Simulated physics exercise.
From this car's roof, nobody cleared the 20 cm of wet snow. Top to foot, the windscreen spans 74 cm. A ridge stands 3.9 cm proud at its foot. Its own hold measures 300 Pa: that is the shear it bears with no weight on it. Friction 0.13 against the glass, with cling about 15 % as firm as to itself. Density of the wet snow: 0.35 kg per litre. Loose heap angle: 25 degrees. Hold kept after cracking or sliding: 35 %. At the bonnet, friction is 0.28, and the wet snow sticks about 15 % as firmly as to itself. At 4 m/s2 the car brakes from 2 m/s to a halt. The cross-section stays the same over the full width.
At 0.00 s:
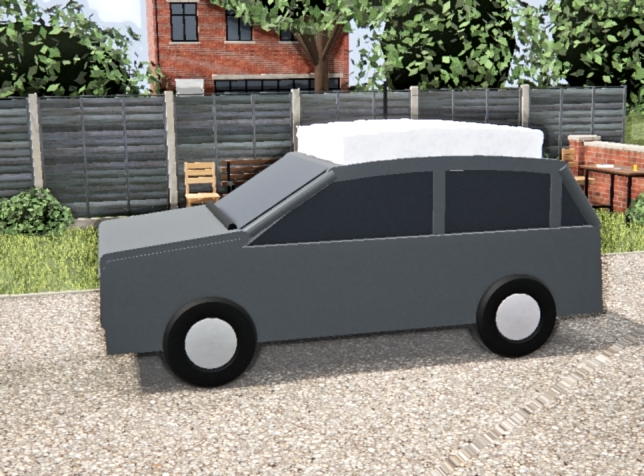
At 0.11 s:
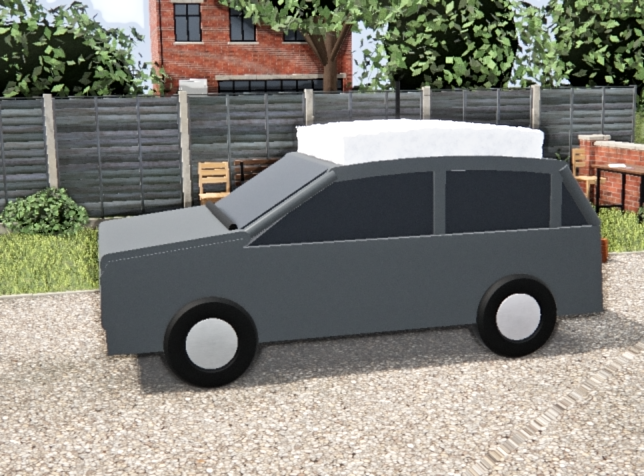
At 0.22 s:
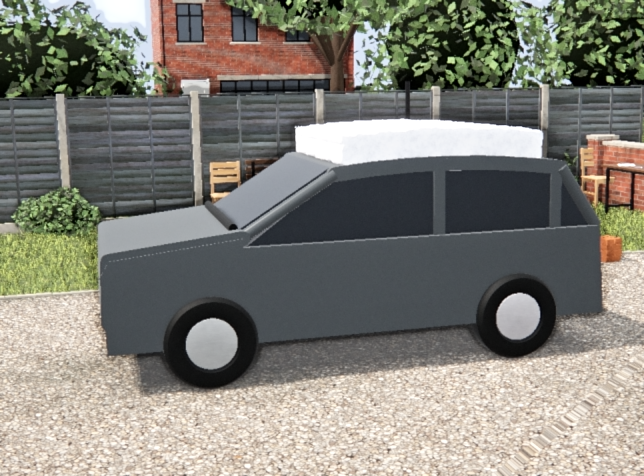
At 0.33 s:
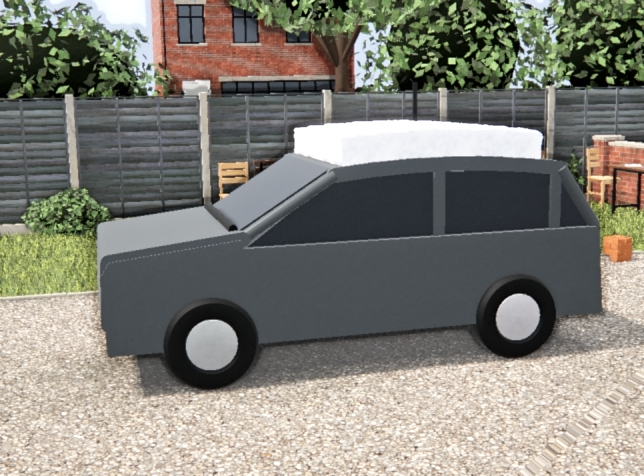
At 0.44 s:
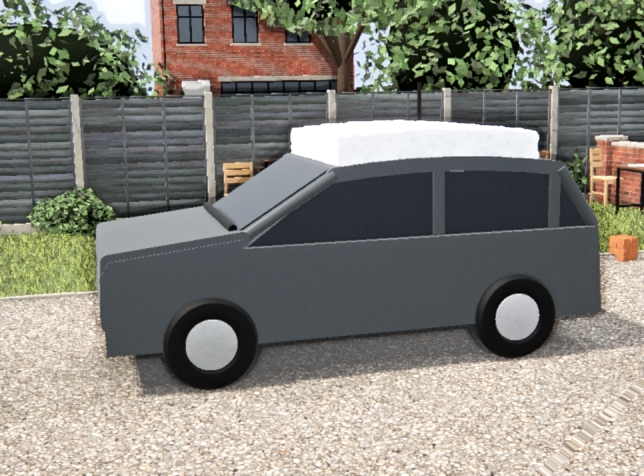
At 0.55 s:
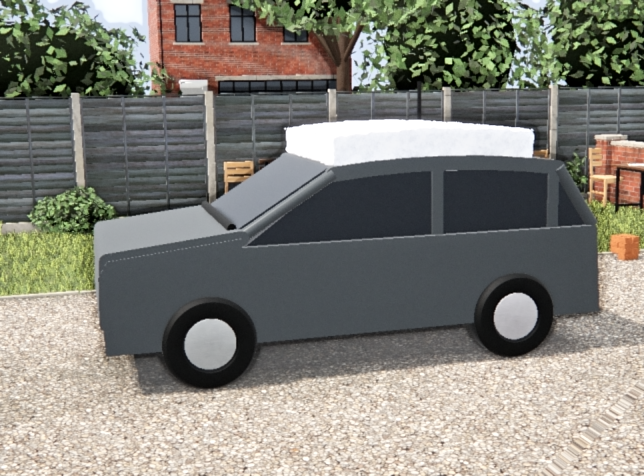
A dark grey car with a thick slab of white snow on its roof rolled left past a garden fence and slowed down, and the snow slid slightly forward toward the windscreen.
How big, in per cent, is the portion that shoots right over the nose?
About 0 %.
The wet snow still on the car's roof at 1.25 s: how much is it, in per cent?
Something close to 100 in a hundred.
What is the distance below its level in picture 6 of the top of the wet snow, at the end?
Roughly 0 cm.
By 0.87 s, 98 % of the snow is on the roof, 2 % on the glass, none on the bonnet and none has gone off the nose.
By 1.25 s, 98 % of the snow is on the roof, 2 % on the glass, none on the bonnet and none has gone off the nose.
By 1.62 s, 98 % of the snow is on the roof, 2 % on the glass, none on the bonnet and none has gone off the nose.
By 2.00 s, 98 % of the snow is on the roof, 2 % on the glass, none on the bonnet and none has gone off the nose.
By 2.10 s, at the end, 98 % of the snow is on the roof, 2 % on the glass, none on the bonnet and none has gone off the nose.
